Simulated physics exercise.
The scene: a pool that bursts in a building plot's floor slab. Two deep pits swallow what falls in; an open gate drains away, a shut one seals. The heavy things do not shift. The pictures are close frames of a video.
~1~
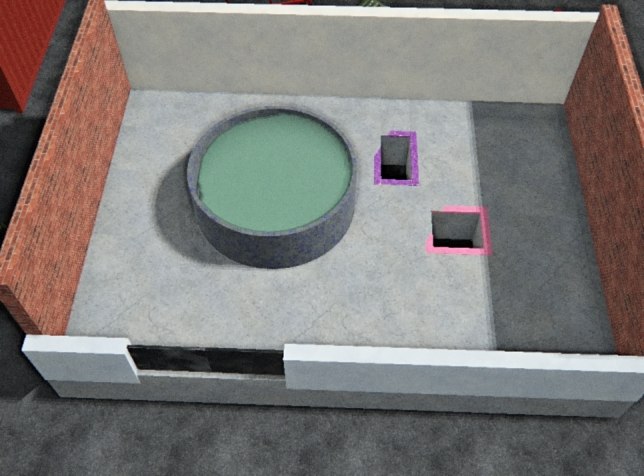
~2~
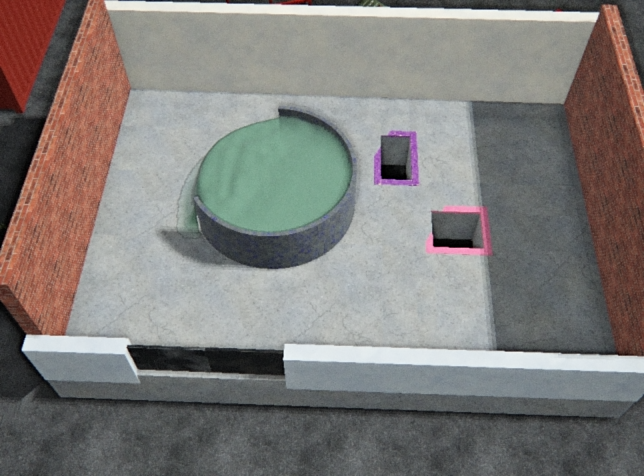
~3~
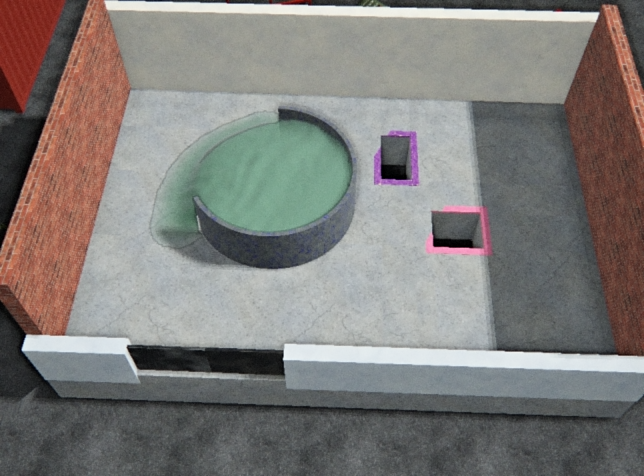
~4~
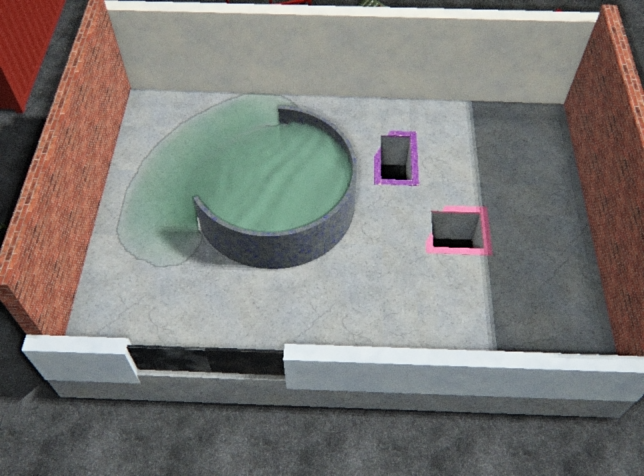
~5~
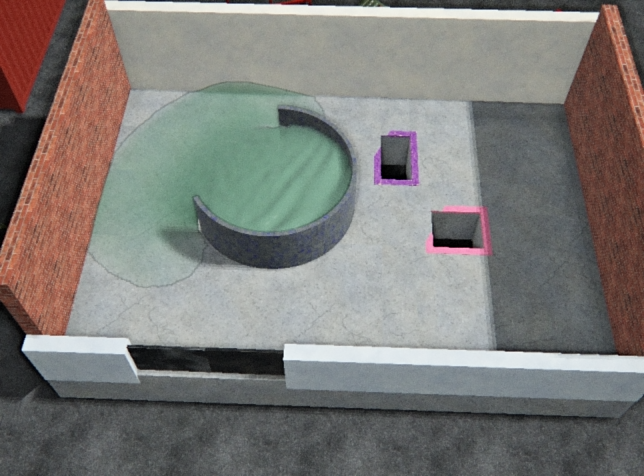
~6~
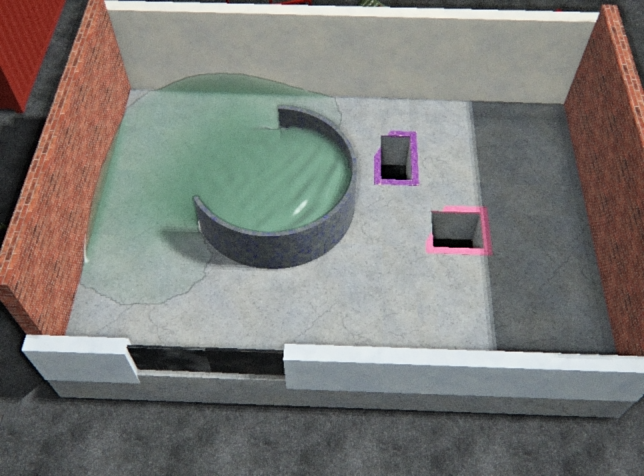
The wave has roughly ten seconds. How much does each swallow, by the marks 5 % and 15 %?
One by one: The gate takes not even 5 %; the pink pit takes from 5 to 15 %; the purple pit takes from 5 to 15 %.
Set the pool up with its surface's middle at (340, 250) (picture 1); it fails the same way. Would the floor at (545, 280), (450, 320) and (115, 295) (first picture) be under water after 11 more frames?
In that order: Clear, dry, flooded.
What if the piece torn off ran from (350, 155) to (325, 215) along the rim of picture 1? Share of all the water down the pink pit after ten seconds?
Per cent: Pink 35.
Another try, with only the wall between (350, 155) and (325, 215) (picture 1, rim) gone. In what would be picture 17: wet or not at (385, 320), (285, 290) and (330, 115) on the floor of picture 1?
One after the other: Awash, dry, clear.
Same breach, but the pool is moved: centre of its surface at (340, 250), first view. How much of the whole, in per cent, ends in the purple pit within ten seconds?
Per cent: Purple 20.
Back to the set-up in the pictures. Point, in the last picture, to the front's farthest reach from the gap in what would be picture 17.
At about (486, 103).
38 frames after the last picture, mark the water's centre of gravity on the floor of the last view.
At about (299, 219).
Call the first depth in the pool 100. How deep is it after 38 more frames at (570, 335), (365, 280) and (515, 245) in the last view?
Roughly 4, 6 and 4 per cent, in turn.
A moment on, water covers 30 % of the floor; the gate 0 %, the pink pit 0 %, the purple pit 0 %.
Next, water covers 40 % of the floor; the gate 0 %, the pink pit 0 %, the purple pit 0 %.
Then, water covers 60 % of the floor; the gate 0 %, the pink pit 0 %, the purple pit 2 %.
Later, water covers 90 % of the floor; the gate 0 %, the pink pit 1 %, the purple pit 7 %.
In the end, water covers 100 % of the floor; the gate 0 %, the pink pit 7 %, the purple pit 11 %.
